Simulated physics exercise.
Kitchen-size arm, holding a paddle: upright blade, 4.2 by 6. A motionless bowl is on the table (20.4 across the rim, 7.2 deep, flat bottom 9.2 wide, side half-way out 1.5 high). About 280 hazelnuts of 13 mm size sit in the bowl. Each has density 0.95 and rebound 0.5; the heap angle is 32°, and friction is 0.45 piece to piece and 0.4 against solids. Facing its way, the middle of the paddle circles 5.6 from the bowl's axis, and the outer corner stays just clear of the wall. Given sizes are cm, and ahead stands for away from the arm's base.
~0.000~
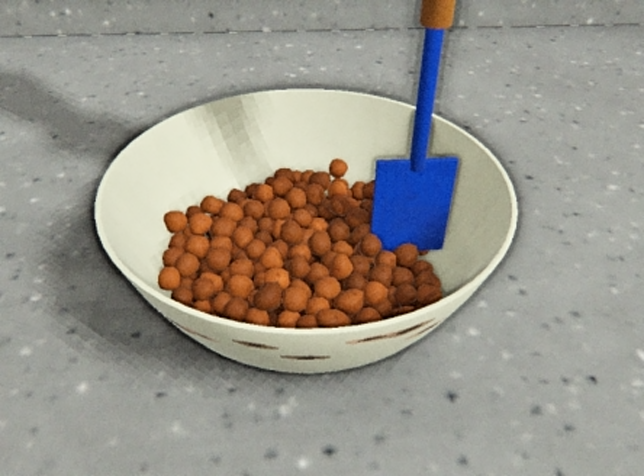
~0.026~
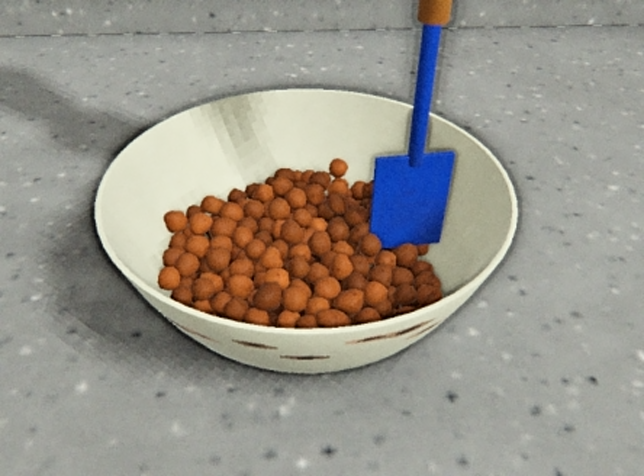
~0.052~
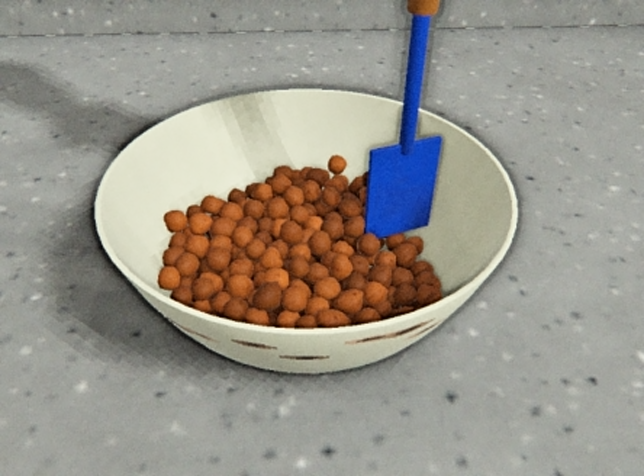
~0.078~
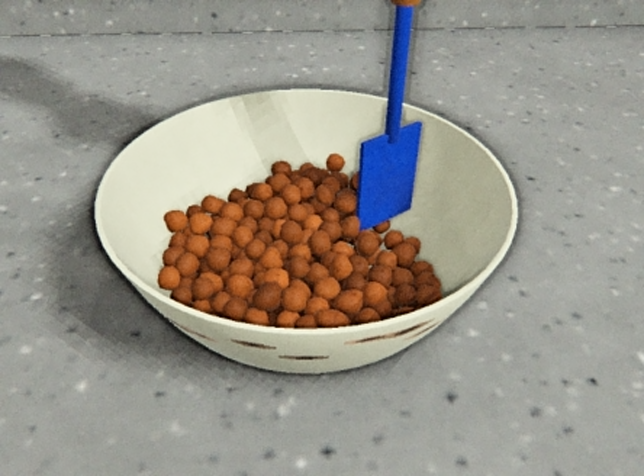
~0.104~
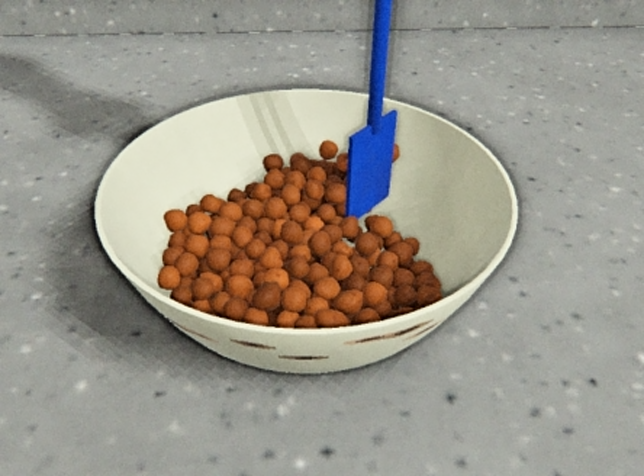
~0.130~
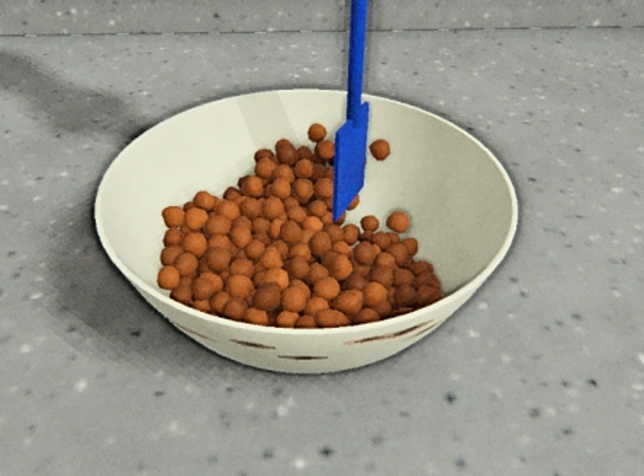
Blue paddle sweeping leftward and toward the back through small brown balls in a cream bowl, pushing some up into a higher heap.
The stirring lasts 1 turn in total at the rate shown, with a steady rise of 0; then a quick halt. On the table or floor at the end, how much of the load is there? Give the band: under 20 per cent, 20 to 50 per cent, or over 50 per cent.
Band: Under 20 per cent.
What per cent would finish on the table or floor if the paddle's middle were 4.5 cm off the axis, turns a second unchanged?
In that case some 0 %.
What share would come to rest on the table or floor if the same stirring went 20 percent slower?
It would come to around 5 percent.
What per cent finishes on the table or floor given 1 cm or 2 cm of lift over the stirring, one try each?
Near 5 in a hundred, then 5 in a hundred.
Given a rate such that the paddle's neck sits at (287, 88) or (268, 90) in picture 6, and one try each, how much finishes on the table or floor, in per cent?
Near 30 in a hundred for the first and near 30 in a hundred for the second.
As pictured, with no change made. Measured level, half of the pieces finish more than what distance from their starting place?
Distance: Close to 8 cm.
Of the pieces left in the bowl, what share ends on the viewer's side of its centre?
Estimate: Some 35 %.
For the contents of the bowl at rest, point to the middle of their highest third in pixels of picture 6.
In the final view it lies around (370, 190).
After 0.34 s, 175° round, highest piece 9 above the table; 278 in the bowl, 1 in flight or on the tool.
After 0.56 s, 291° round, highest piece 9 above the table; 268 in the bowl, 4 on the table or floor, 7 in flight or on the tool.
After 0.87 s, 0° round, highest piece 7 above the table; 259 in the bowl, 19 on the table or floor, 1 in flight or on the tool.
After 1.57 s, 0° round, highest piece 7 above the table; 259 in the bowl, 20 on the table or floor.
At rest, 259 in the bowl, 20 on the table or floor. That is 7 % on the table or floor.
